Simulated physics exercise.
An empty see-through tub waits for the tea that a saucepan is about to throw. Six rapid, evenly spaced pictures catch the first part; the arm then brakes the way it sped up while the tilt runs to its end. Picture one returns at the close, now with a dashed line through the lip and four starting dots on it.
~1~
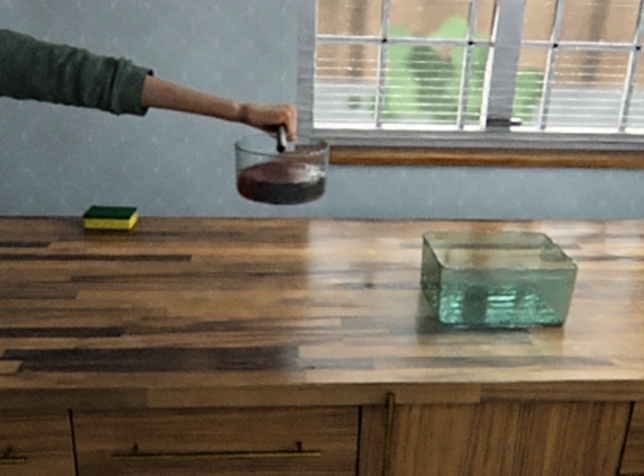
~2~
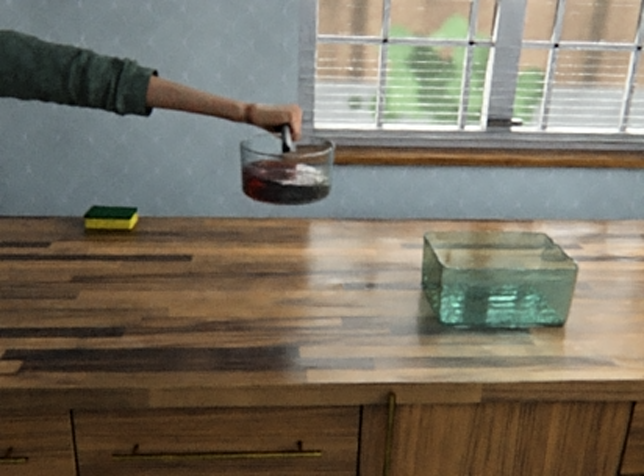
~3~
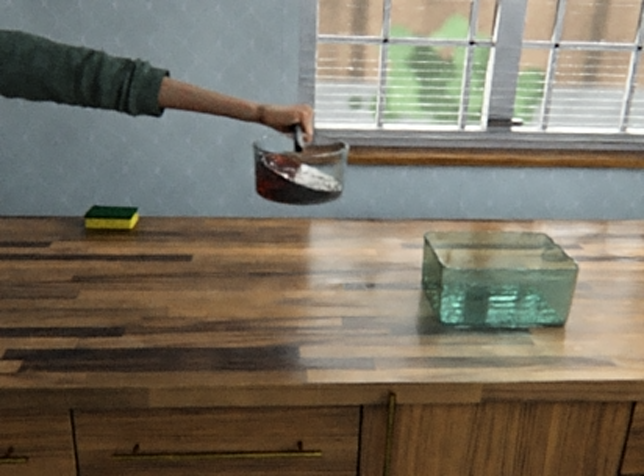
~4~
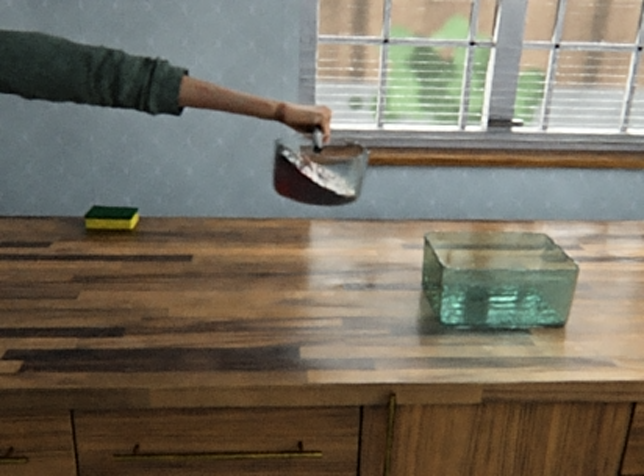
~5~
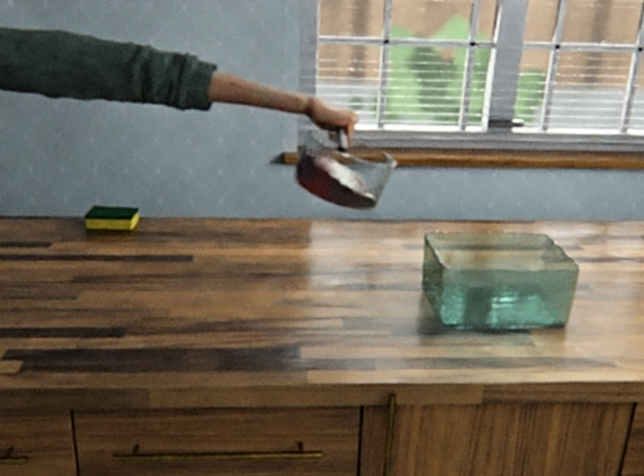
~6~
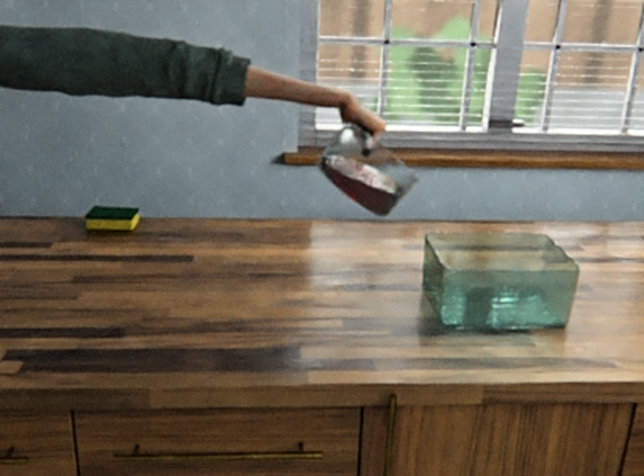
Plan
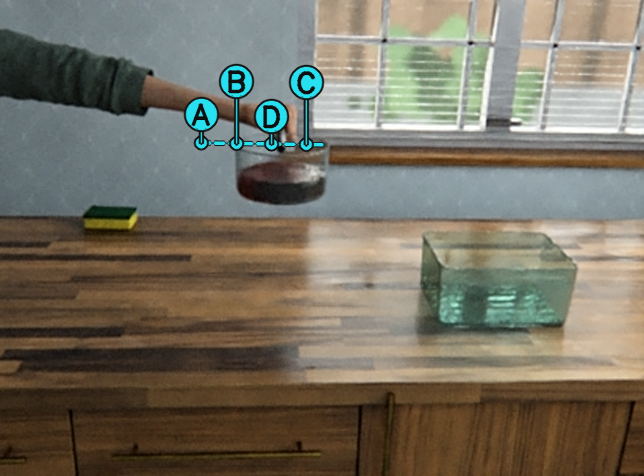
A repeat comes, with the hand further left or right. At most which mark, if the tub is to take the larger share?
Choose D.
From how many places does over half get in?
Two.
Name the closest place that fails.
Here it is place B.
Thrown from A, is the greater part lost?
Yes.
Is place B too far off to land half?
Yes, that goes wrong.
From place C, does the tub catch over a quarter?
Yes, it does.
In cyan, A at (201, 142); B at (236, 143); C at (306, 144); D at (271, 144).
For place A, about 8 % lands in the tub, 89 % falls short and 3 % goes beside or beyond.
For place B, about 33 % lands in the tub, 61 % falls short and 6 % goes beside or beyond.
For place C, about 80 % lands in the tub, 15 % falls short and 5 % goes beside or beyond.
For place D, about 62 % lands in the tub, 28 % falls short and 10 % goes beside or beyond.
